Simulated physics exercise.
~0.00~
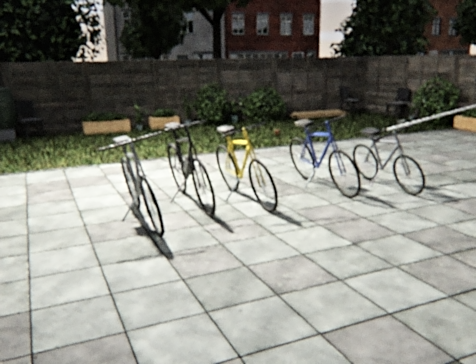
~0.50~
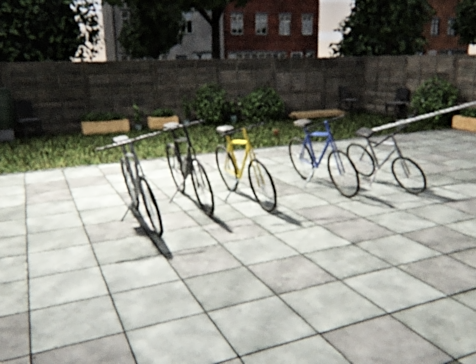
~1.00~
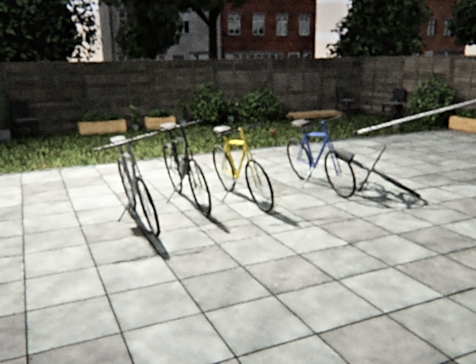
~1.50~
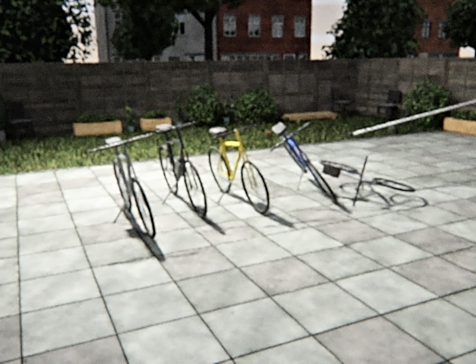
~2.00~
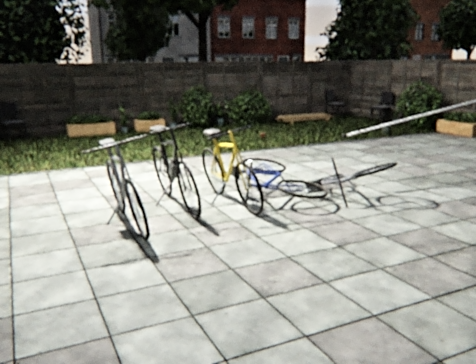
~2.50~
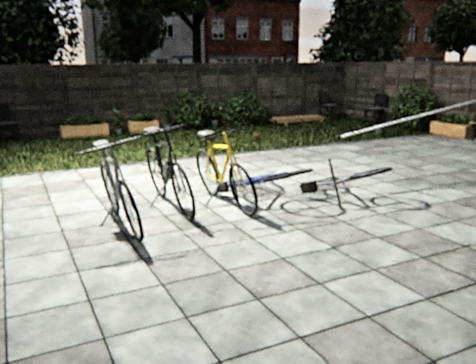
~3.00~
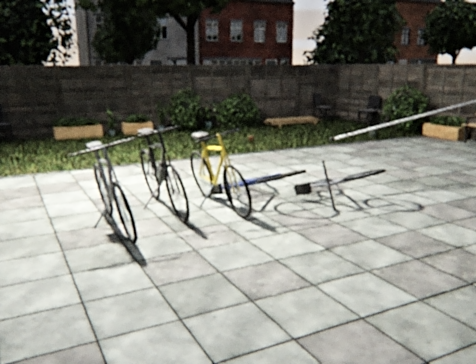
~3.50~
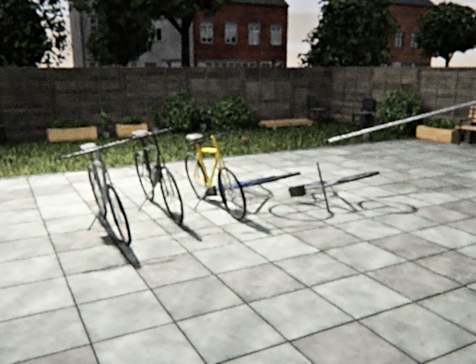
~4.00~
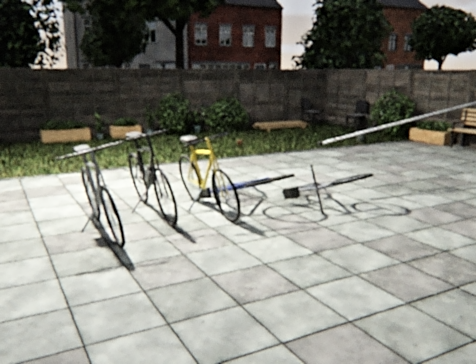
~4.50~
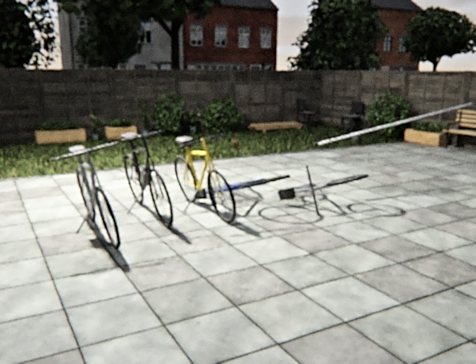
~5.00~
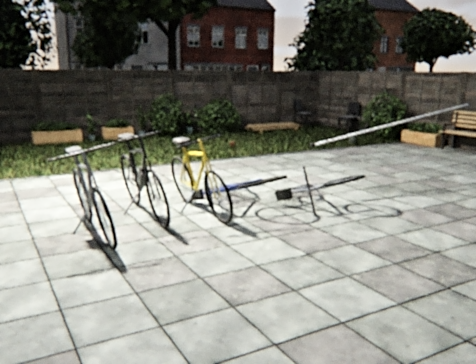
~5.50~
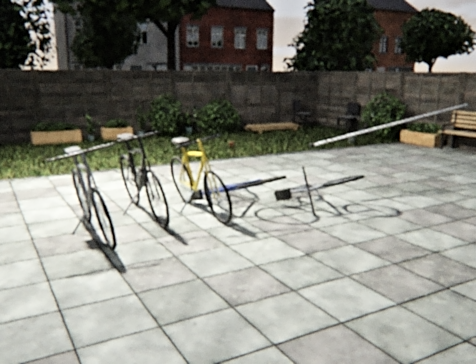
Five bicycles stand in a row on a paved yard, seen from slightly above, with a stone wall, shrubs and brick buildings behind them. A yellow bicycle is in the middle, a blue one stands to its right, and a pale pole reaches in from the right edge near the last bicycle. The pole moves left and the rightmost bicycle tips over to the left. The blue bicycle then topples left too, ending flat beside the yellow one. The view pans slightly right, and the yellow bicycle and the two dark ones at left remain standing.
